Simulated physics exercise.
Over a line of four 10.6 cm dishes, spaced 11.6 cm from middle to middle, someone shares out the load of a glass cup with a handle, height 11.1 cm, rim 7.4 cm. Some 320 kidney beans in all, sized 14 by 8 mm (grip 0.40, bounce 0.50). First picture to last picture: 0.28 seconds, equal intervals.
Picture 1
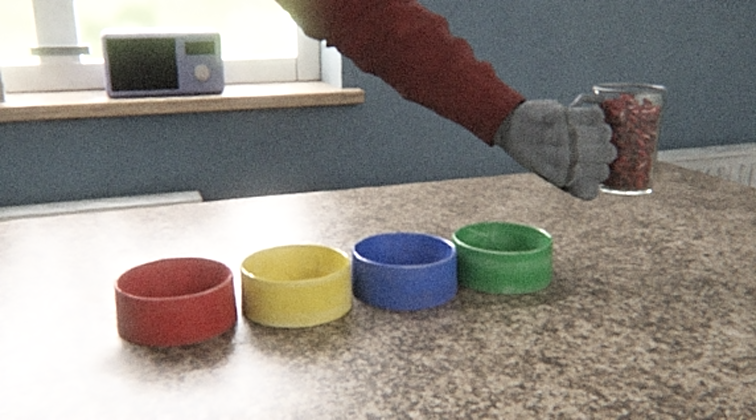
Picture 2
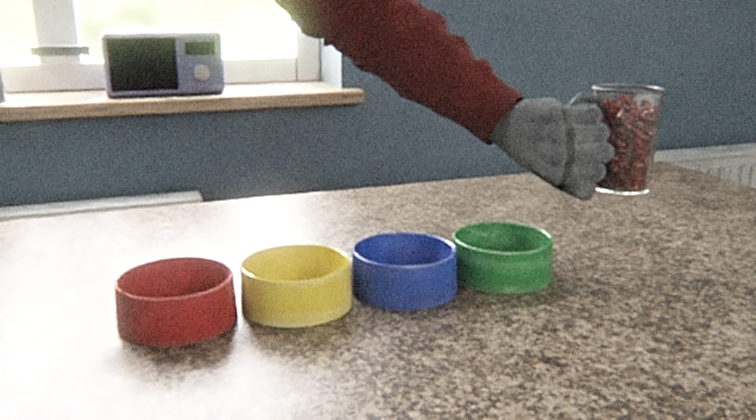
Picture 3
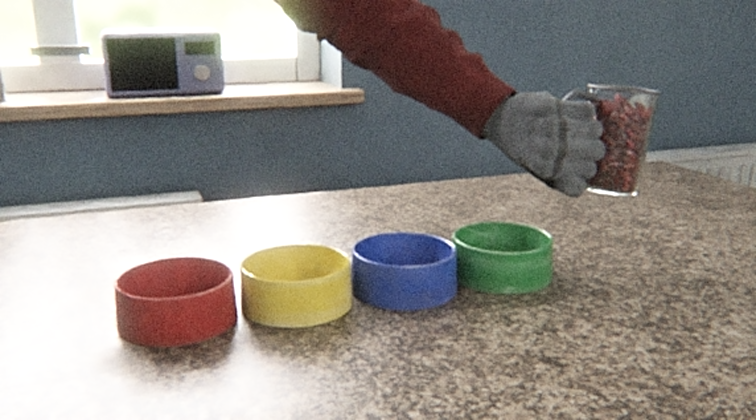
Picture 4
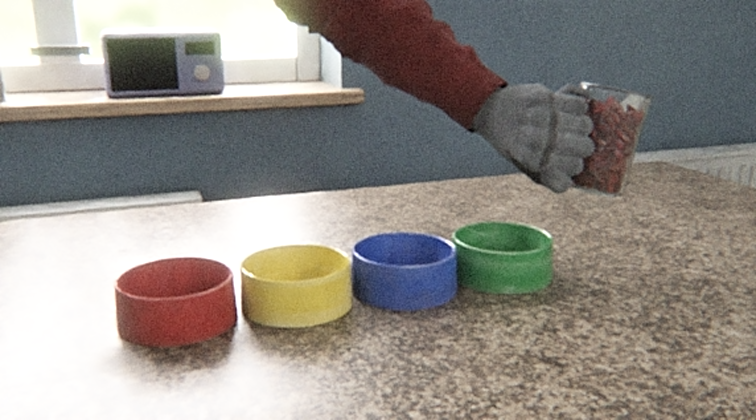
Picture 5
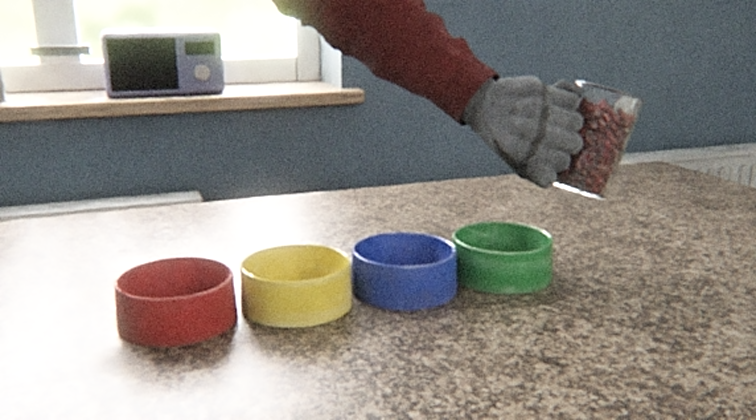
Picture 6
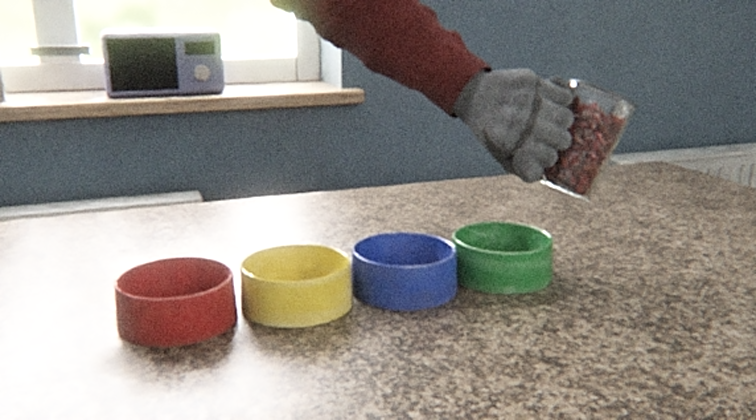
On a speckled counter, a gloved hand moves a glass cup left, tilting it gradually.
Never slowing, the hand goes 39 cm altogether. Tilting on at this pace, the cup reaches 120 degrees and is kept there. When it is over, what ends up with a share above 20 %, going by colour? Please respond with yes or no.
Red no, blue yes, green no, yellow no, counter no.
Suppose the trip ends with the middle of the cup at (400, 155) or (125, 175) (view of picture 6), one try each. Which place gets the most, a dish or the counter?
Top receivers, in order: Green and blue.
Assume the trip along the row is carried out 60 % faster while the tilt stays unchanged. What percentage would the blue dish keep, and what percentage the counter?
Blue: 40; counter: 30.
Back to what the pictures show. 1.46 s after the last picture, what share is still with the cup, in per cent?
Some 0 %.
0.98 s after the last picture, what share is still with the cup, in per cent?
Roughly 50 per cent, give or take.
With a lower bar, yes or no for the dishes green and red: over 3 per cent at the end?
Green: True; red: False.
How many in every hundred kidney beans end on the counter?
10 per cent.
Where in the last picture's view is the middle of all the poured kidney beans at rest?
Approximately (396, 274) in the last view.
Then, 0.59 s after the last picture, tilt 89 degrees; cup holds 100 %.
Then, 0.98 s after the last picture, tilt 120 degrees; cup holds 50 %, blue 35 %, green 5 %.
Then, 1.46 s after the last picture, tilt 120 degrees; cup holds 0 %, blue 75 %, green 5 %, yellow 10 %.
In the end, red 0 %, blue 75 %, green 5 %, yellow 10 %, counter 10 %.
